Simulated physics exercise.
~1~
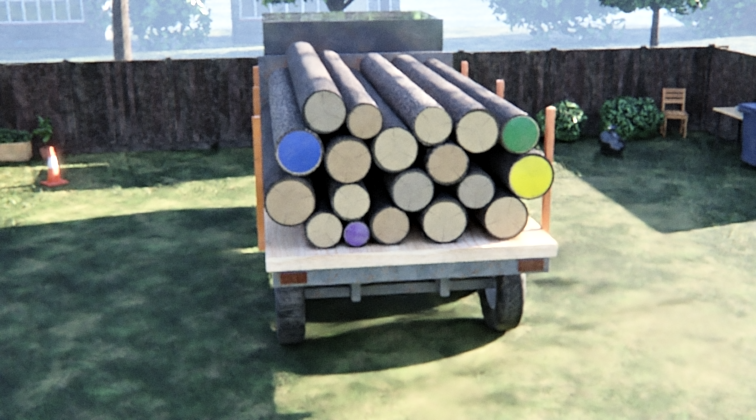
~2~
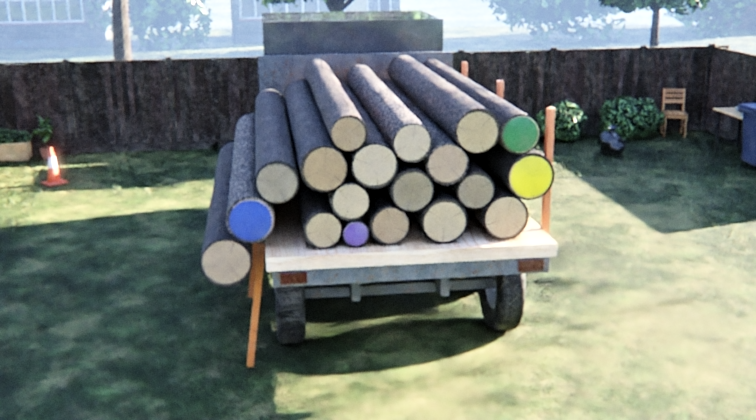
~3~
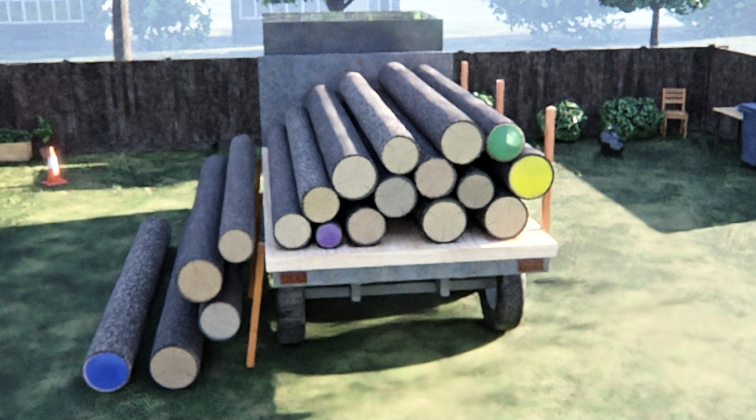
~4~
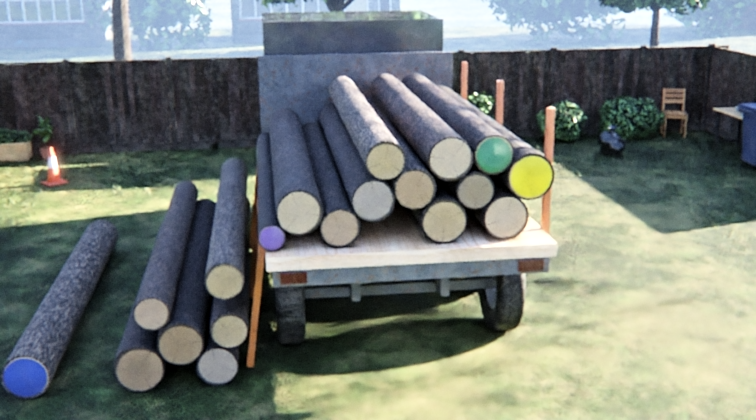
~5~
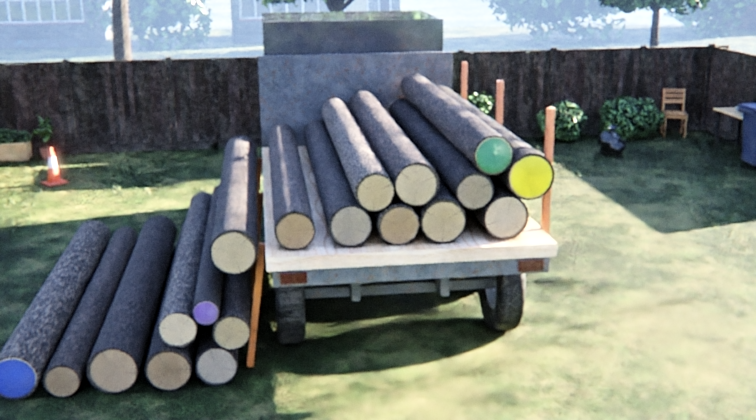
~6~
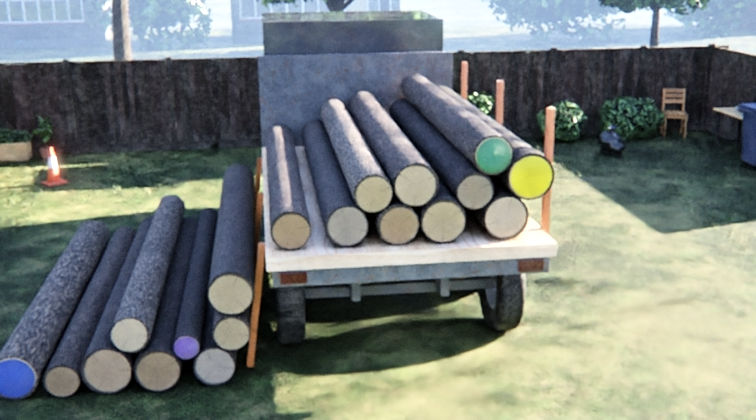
Logs stacked on a parked flatbed truck rolled off its left side as the posts there swung down, the blue one dropping early and the purple one later, and they settled on the grass while green and yellow stayed aboard with the rest.
